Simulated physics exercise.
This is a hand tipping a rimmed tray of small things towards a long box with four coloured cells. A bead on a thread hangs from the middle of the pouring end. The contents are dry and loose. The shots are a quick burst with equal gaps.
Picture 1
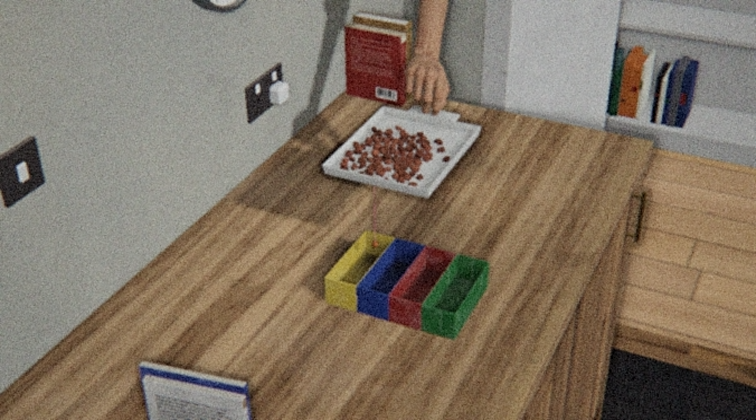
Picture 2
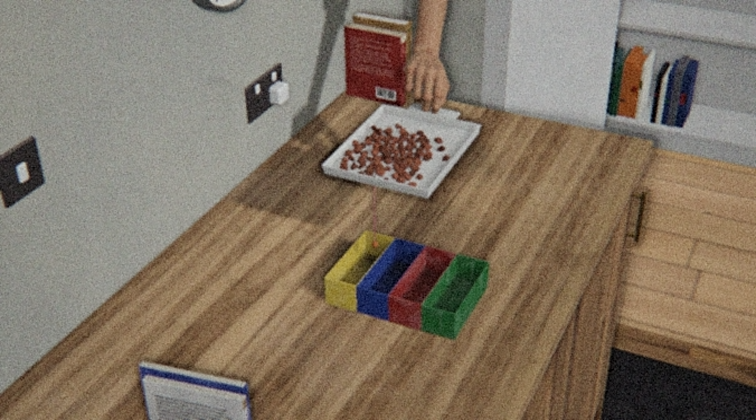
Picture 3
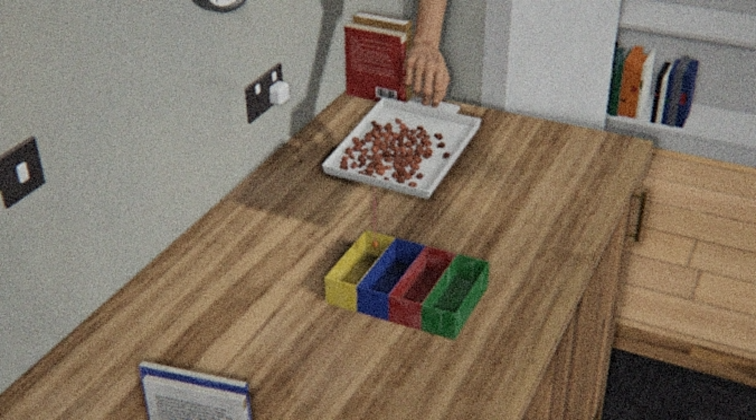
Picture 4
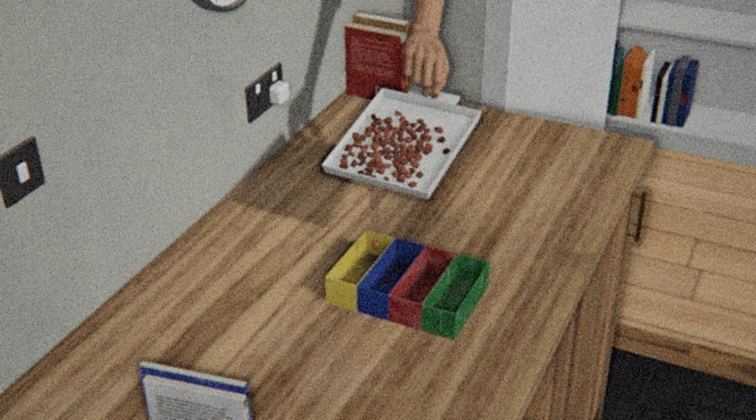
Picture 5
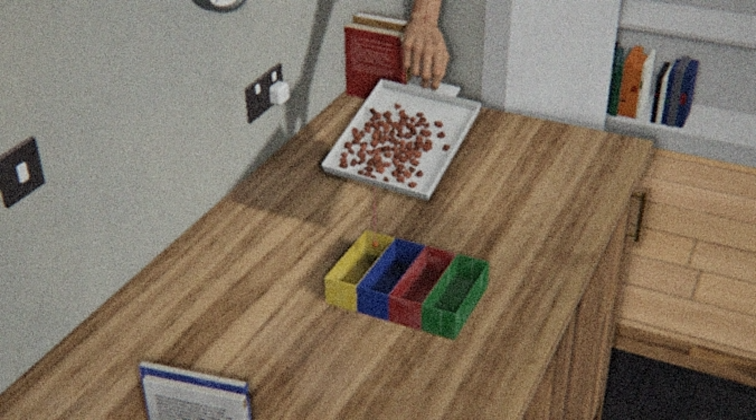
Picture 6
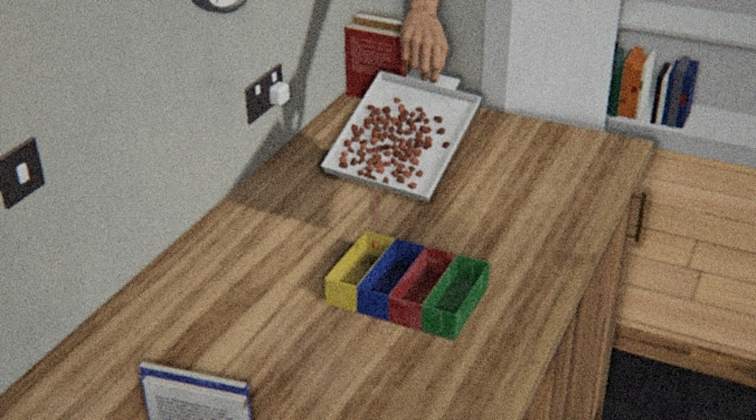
Hand gradually raising the back of a white tray of small reddish-brown bits behind yellow, blue, red and green open cells.
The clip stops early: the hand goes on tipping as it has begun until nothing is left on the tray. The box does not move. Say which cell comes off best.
The blue one ends fullest.
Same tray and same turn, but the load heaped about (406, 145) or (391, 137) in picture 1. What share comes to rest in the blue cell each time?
Roughly 30 per cent, and 40 per cent.
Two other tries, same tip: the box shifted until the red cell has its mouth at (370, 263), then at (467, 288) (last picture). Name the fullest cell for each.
In turn: The cell in green; the yellow one.
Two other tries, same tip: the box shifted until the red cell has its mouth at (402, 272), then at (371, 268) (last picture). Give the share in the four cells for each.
Near 100 % and 90 %.
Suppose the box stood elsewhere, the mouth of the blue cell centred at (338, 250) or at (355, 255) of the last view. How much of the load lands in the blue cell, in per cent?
First some 10, then 10 per cent.
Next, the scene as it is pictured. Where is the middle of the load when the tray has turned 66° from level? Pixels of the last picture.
Near (385, 168).
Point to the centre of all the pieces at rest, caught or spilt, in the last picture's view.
Roughly at (384, 297).
Soon, tray tipped steeply; nearly all on the tray; a stray few falling or outside the box.
A while on, tray tipped past a quarter turn; about a quarter on the tray; about a quarter in the blue cell; a small part in the red cell; a small part in the yellow cell; a stray few in the green cell; about a quarter falling or outside the box.
Towards the end, tray tipped past a quarter turn; about half in the blue cell; about a quarter in the yellow cell; about a quarter in the red cell; a stray few in the green cell; a stray few falling or outside the box.
Finally, tray tipped past a quarter turn; about half in the blue cell; about a quarter in the yellow cell; about a quarter in the red cell; a stray few in the green cell; a stray few outside the box.
